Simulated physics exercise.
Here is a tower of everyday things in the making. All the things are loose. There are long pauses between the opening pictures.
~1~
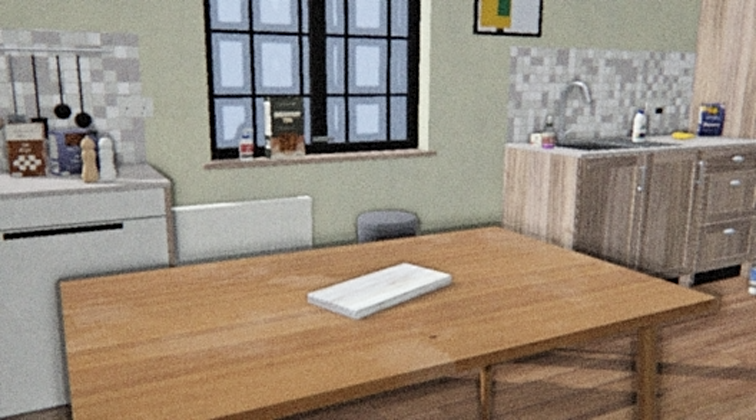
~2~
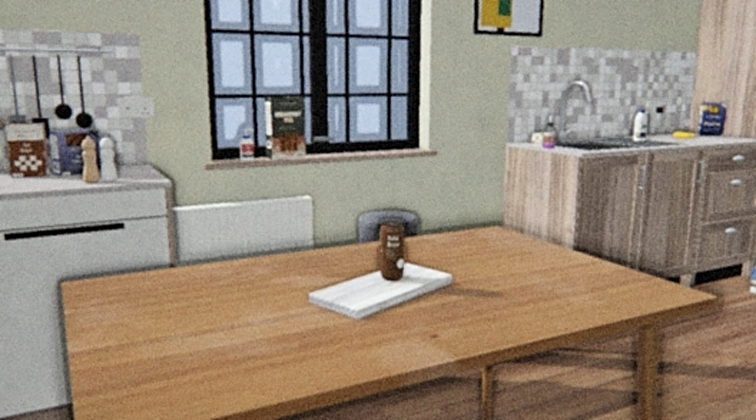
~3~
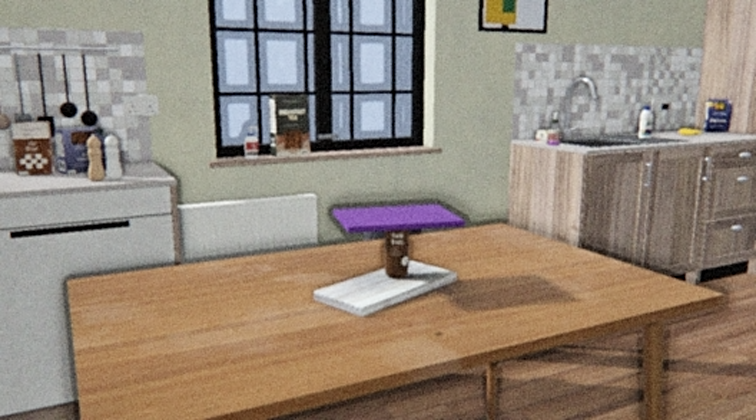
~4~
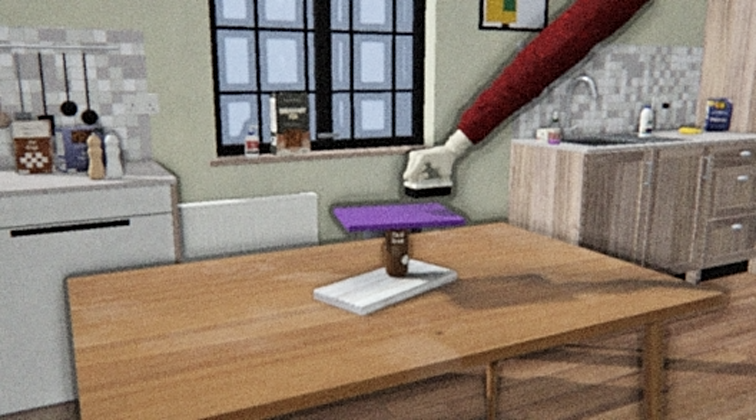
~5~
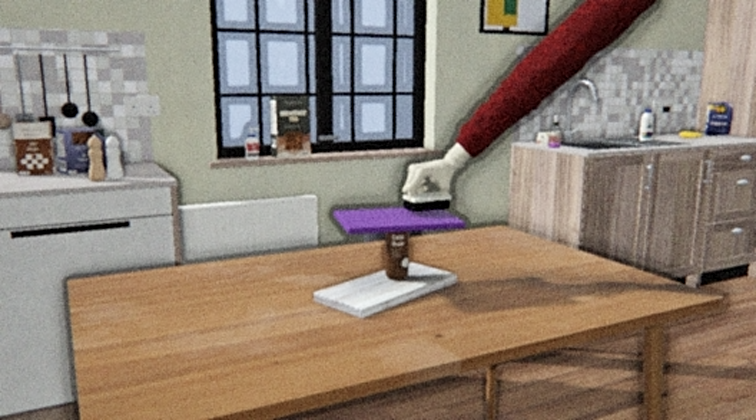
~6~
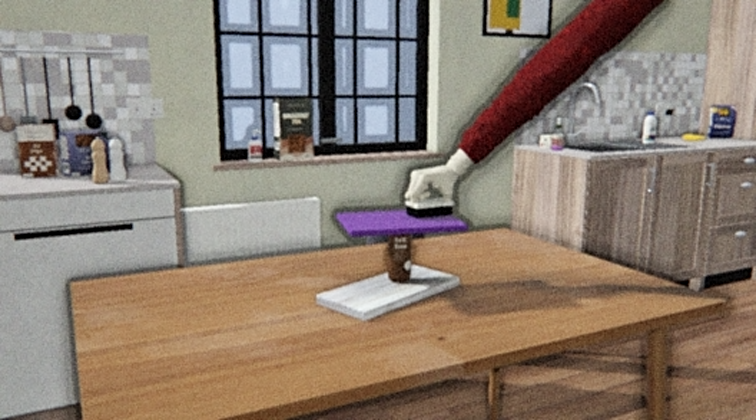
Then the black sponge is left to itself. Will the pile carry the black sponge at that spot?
It stays up.
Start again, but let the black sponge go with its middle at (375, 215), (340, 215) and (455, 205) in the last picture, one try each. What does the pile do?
In the first case it holds; in the second case it comes apart; in the third case it gives way.
Then, 1.00 s on from there, no change.
Then, 2.00 s on from there, black sponge resting near (430, 209).
In the end, all 4 unmoved. At the end, from the last picture's camera, black sponge near (430, 209). The pile holds.
